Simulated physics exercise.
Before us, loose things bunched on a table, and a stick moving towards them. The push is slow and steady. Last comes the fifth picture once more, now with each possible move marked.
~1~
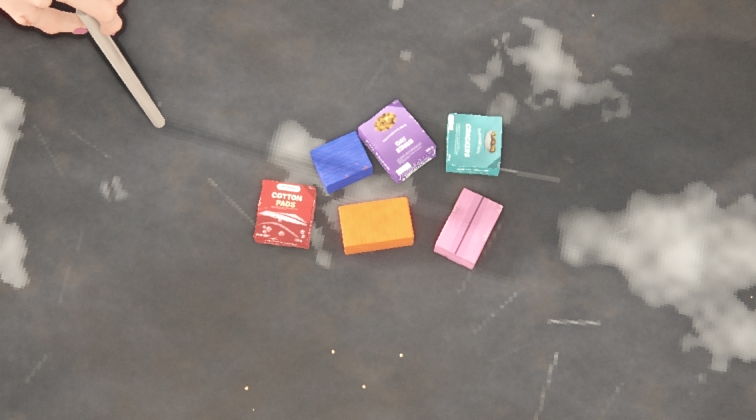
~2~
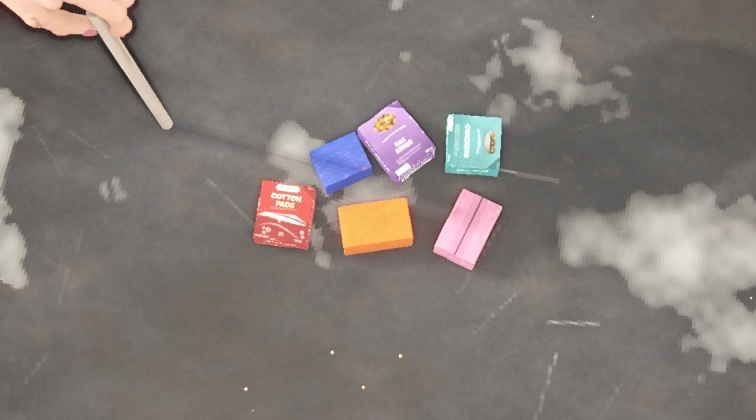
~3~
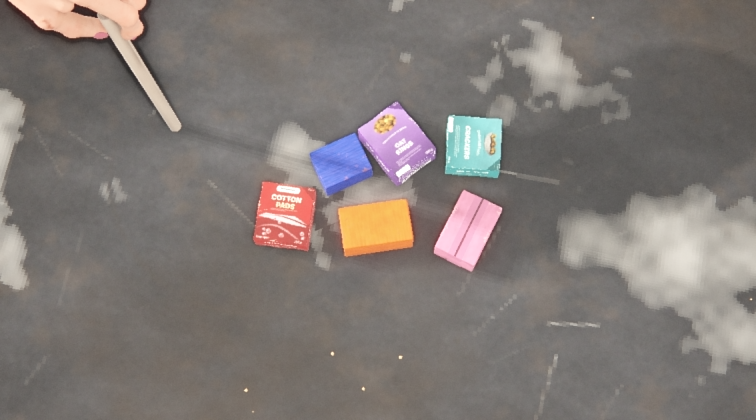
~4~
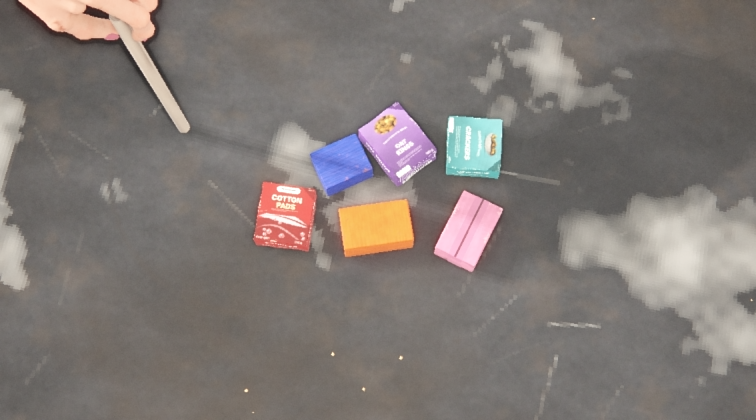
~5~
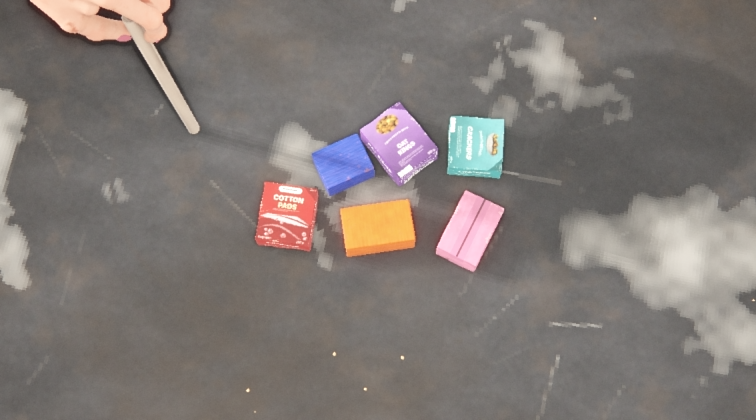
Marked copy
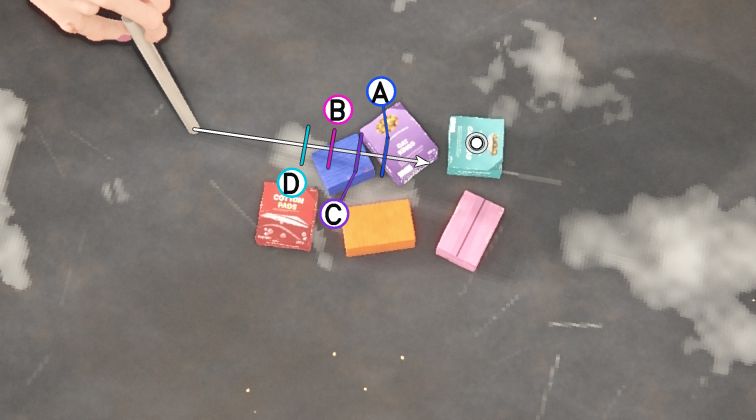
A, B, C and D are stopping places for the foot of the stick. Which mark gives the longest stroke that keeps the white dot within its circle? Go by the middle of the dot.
Stop at A.
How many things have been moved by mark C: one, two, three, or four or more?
In all, one.
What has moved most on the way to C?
It is the blue block.
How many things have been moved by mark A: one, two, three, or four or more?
In all, two.
On the marked copy, A at (385, 157); B at (331, 149); C at (359, 153); D at (305, 145); the arrow from (194, 129) to (429, 163); the white dot at (477, 143).
With A. Early on, foot of the stick (262, 139).
Further on, foot of the stick (331, 150).
At the end, foot of the stick (385, 157); blue block (353, 178); purple packet (413, 139); the dot is still in its ring.
As for the rest, B keeps the dot in but is short; C keeps the dot in but is short; D keeps the dot in but is short.
